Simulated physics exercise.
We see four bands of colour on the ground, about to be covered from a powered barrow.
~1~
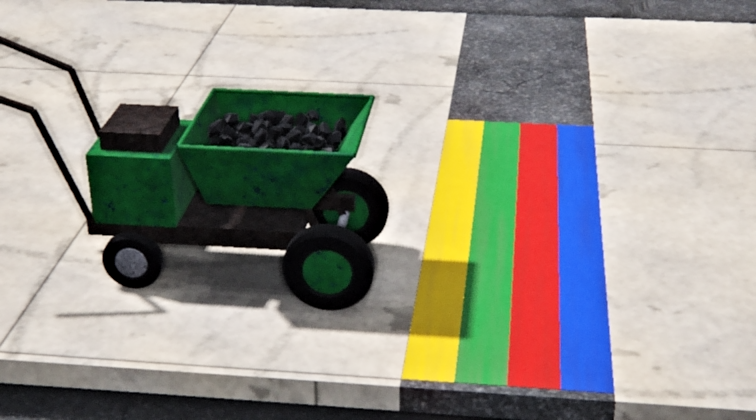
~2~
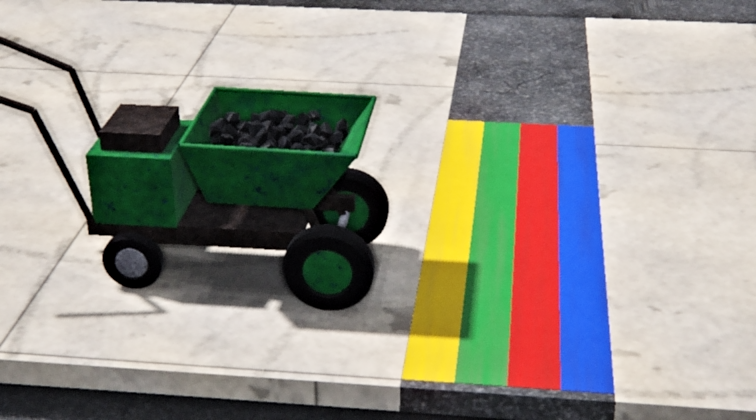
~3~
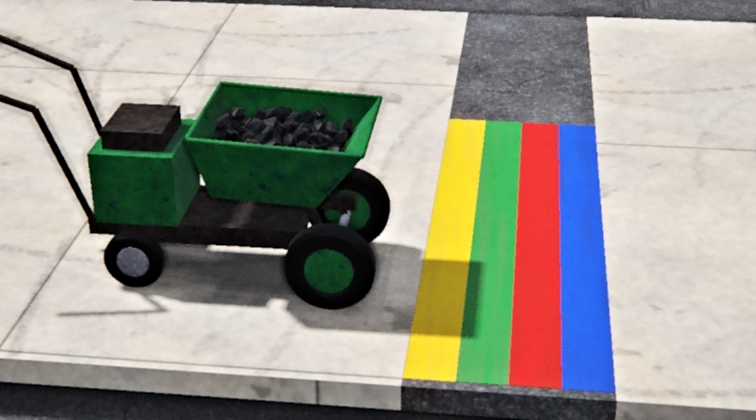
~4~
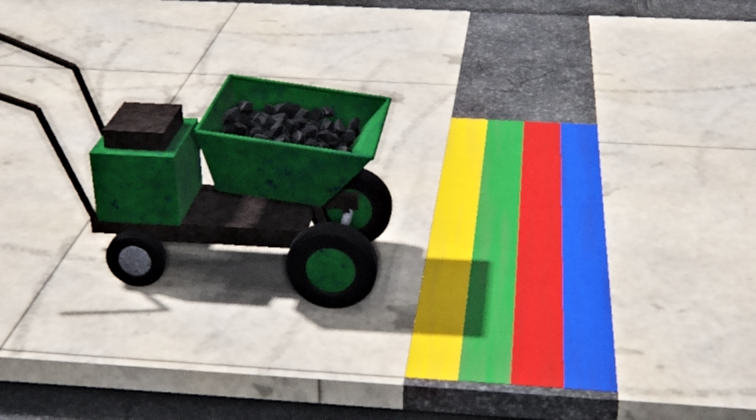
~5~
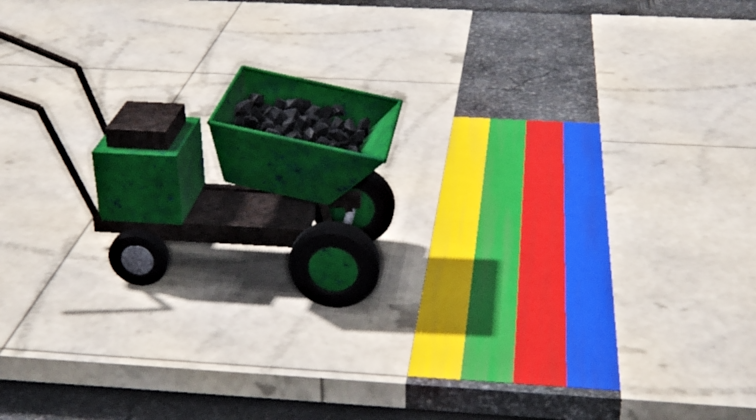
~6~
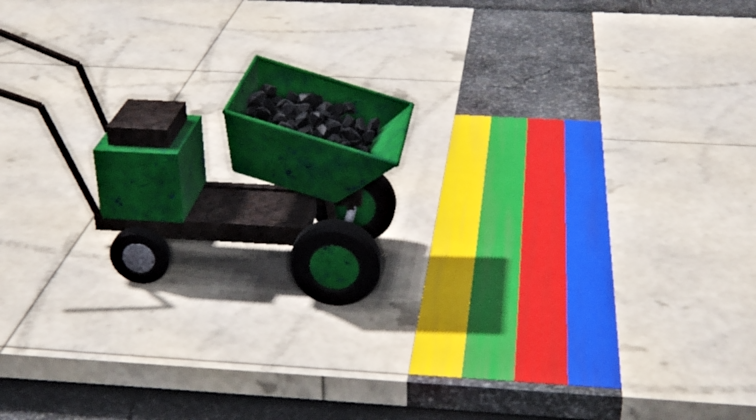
A pale paved walkway with a dark strip crossing it is seen from above and to one side, the view staying almost still with a very slight drift. On the left stands a green powered barrow with black handles and a skip of dark lumps, while yellow, green, red and blue bands lie side by side to its right. The skip tilts gradually rightward, its back rising, and its shadow creeps across the green band.
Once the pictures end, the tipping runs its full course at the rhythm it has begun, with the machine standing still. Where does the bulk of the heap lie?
The heap favours the green strip.
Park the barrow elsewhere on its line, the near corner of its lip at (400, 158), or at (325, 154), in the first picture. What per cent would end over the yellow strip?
Roughly 0 per cent, and 30 per cent.
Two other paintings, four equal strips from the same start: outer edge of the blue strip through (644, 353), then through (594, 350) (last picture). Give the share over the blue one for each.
In turn 10 and 20 in a hundred.
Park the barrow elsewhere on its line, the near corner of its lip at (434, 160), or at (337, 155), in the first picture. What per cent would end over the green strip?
Roughly 0 per cent, and 40 per cent.
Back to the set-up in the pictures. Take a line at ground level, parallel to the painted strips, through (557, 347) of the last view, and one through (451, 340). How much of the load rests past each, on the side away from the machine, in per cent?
About 30 and 90 per cent.
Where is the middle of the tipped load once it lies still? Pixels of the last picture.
Roughly at (521, 275).
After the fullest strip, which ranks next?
Next in line is the red one.
Soon after the last picture, skip tipped steeply; all in the skip.
A little later, skip tipped right over; most in the skip; about a quarter over the green strip; a stray few over the red strip.
Later still, skip tipped right over; a small part in the skip; a stray few over the yellow strip; about a third over the green strip; about a quarter over the red strip; a small part over the blue strip; a small part off the paint.
By the end, skip tipped right over; a stray few in the skip; a small part over the yellow strip; about a third over the green strip; about a quarter over the red strip; a small part over the blue strip; a small part off the paint.
